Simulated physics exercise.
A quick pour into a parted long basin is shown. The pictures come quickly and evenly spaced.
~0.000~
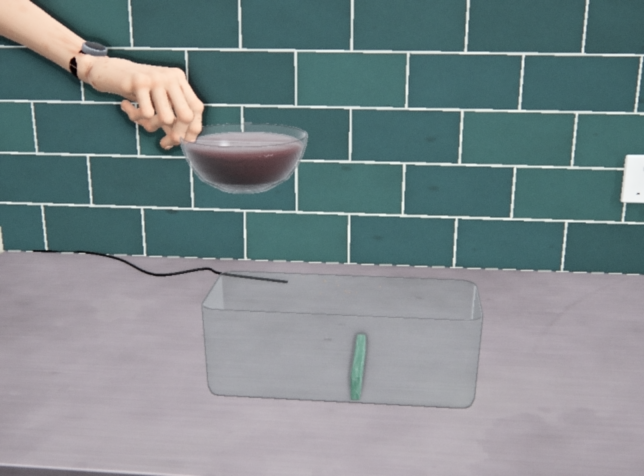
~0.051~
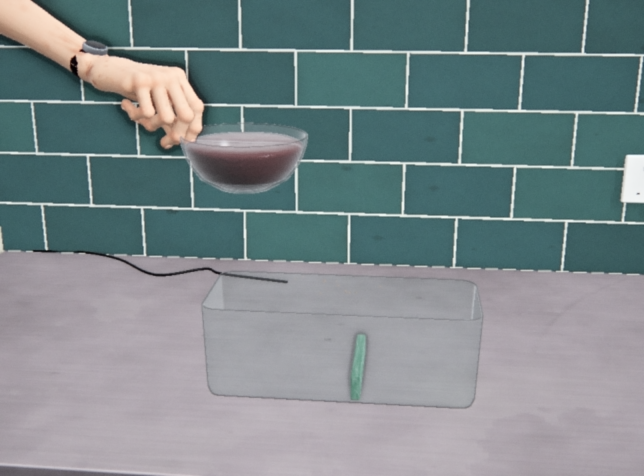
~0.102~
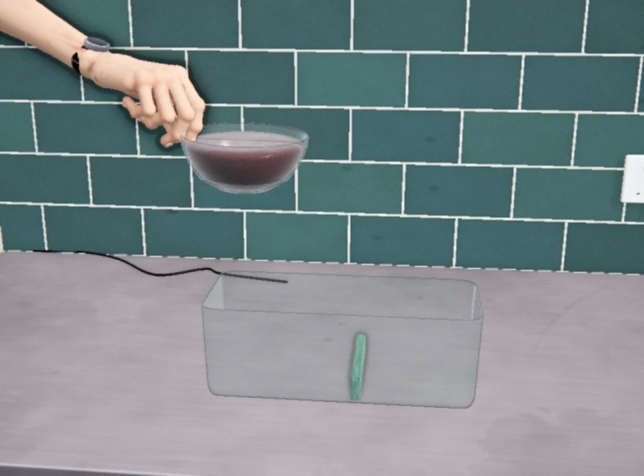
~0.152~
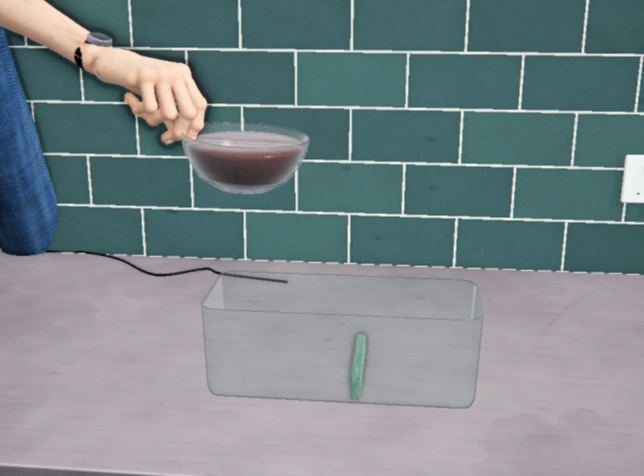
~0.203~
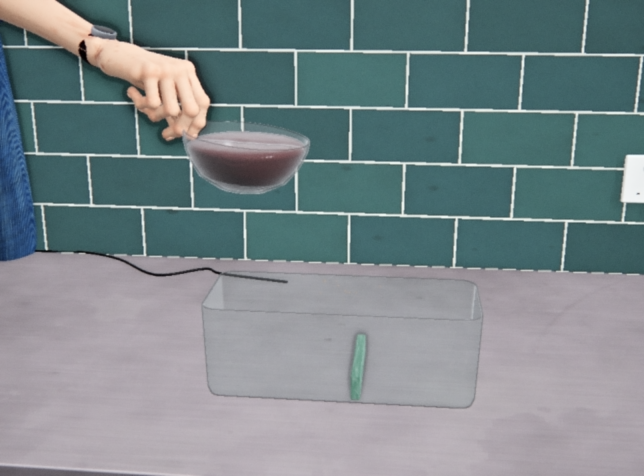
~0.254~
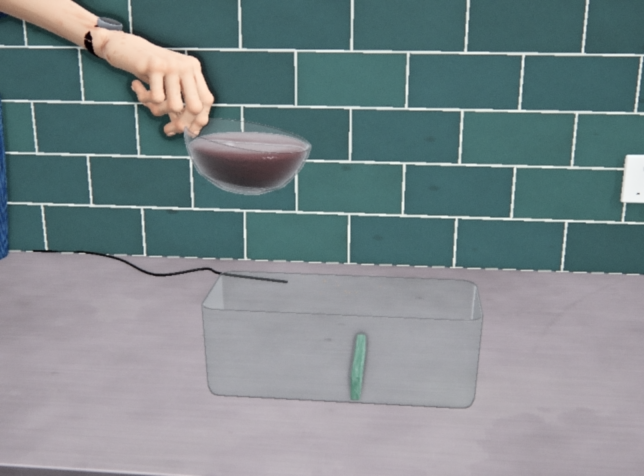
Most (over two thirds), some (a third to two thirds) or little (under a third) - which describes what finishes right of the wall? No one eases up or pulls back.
Some.
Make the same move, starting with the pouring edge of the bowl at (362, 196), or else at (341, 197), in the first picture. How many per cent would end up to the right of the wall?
The first start yields 80 per cent, the second 70 per cent.
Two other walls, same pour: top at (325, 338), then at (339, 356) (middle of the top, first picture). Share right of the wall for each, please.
About 85 % and 70 %.
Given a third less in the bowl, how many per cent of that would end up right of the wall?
45 per cent or so.
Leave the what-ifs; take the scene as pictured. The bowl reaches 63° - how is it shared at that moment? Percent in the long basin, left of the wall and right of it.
Left about 5, right about 15.
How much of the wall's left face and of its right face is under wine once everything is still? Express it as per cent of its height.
The left part 30 per cent, the right part 60.
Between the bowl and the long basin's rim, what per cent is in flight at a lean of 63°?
About 40 %.
A moment on, the bowl is tipped part way and 38 per cent is still to pour, 5 is left of the wall and 16 right of it.
Next, the bowl is tipped on its side and 1 per cent is still to pour, 32 is left of the wall and 61 right of it.
Then the bowl is tipped right over and 0 per cent is still to pour, 39 is left of the wall and 60 right of it.
Later the bowl is tipped right over and 0 per cent is still to pour, 40 is left of the wall and 59 right of it.
At rest 40 per cent lies left of the wall, 59 right of it and 1 outside.
